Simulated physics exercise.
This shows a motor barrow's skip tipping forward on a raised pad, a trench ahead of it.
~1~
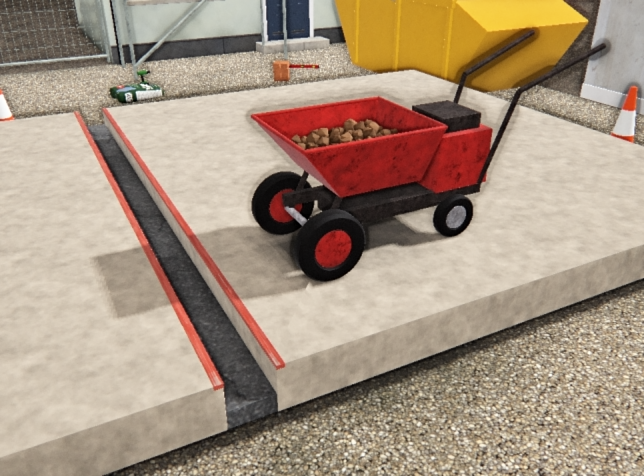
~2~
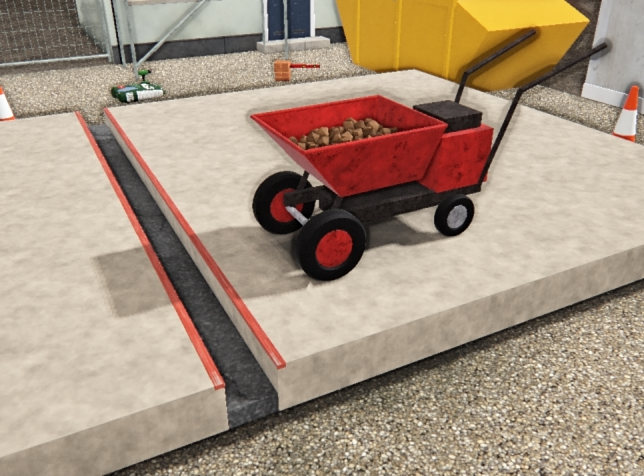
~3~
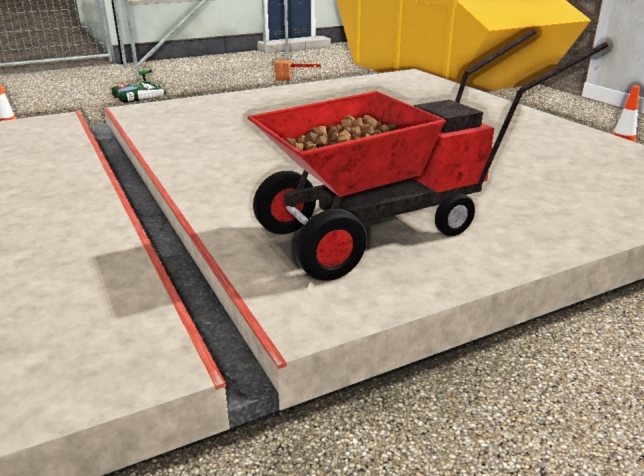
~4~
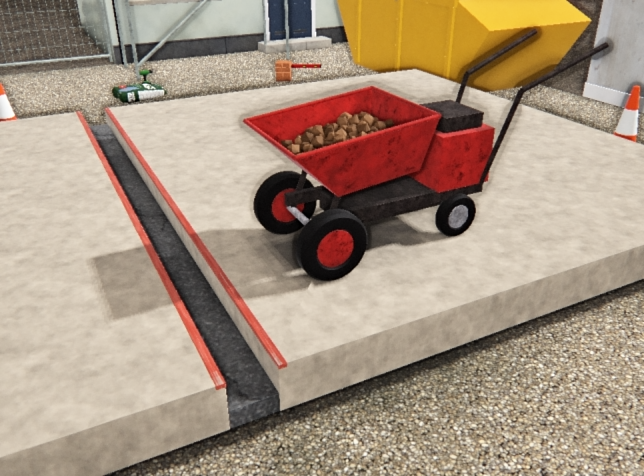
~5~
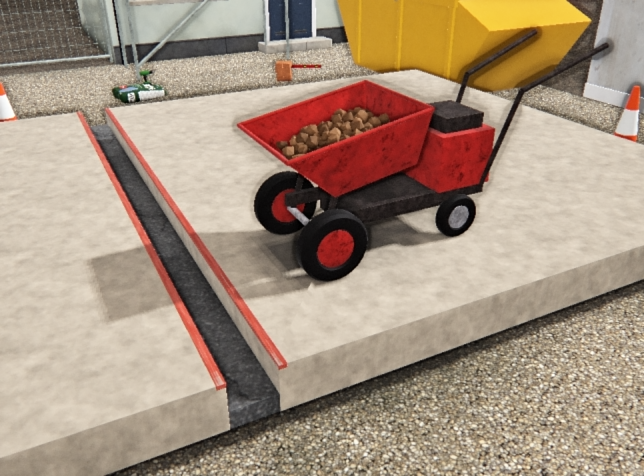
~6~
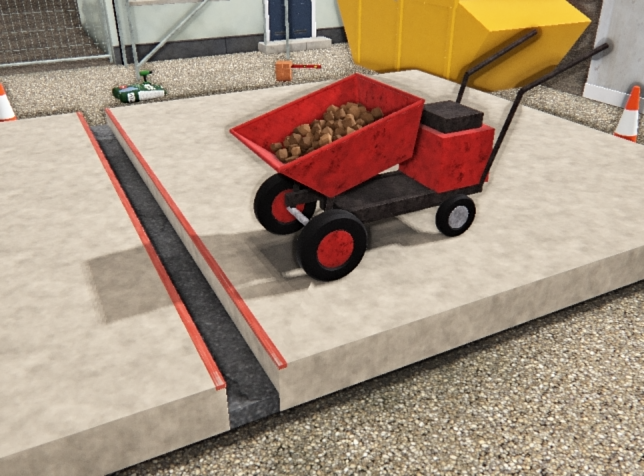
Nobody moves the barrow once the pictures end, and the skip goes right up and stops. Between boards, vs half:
More.
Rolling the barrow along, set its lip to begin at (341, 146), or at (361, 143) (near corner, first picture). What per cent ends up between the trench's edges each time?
About 70 per cent, then about 60 per cent.
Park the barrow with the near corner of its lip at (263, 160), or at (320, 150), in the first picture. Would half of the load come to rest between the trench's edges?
A minority, then the bulk.
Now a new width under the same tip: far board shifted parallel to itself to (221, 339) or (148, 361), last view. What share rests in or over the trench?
In order, some 30 and some 100 percent.
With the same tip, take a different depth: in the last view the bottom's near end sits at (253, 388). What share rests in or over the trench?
Something close to 50 per cent.
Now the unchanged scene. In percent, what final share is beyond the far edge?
My estimate is close to 35 in a hundred.
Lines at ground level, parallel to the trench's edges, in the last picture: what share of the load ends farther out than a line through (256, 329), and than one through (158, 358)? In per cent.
Respectively 100 and 20 %.
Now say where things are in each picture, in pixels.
Lip of the skip at (304, 153), level; top of the load at (359, 143), clay clods; first edge of the trench at (256, 328); far edge at (198, 345), the trench under half as wide as the skip, and about half as deep as wide, in the first picture.
Lip of the skip at (304, 153), level; top of the load at (358, 135), in the second picture.
Lip of the skip at (300, 155), tipped barely; top of the load at (356, 133), in the third picture.
Lip of the skip at (295, 158), tipped a little; top of the load at (371, 134), in the fourth picture.
Lip of the skip at (288, 164), tipped a little; top of the load at (366, 130), in the fifth picture.
Lip of the skip at (279, 170), tipped clearly; top of the load at (358, 127); first edge of the trench at (258, 328); far edge at (200, 345), in the sixth picture.
Soon, skip tipped steeply; all in the skip.
A while on, skip tipped right over; about two thirds in the skip; about a quarter in or heaped over the trench; a small part beyond it; a stray few falling.
Towards the end, skip tipped right over; a stray few in the skip; about two thirds in or heaped over the trench; about a third beyond it.
Finally, skip tipped right over; about two thirds in or heaped over the trench; about a third beyond it.
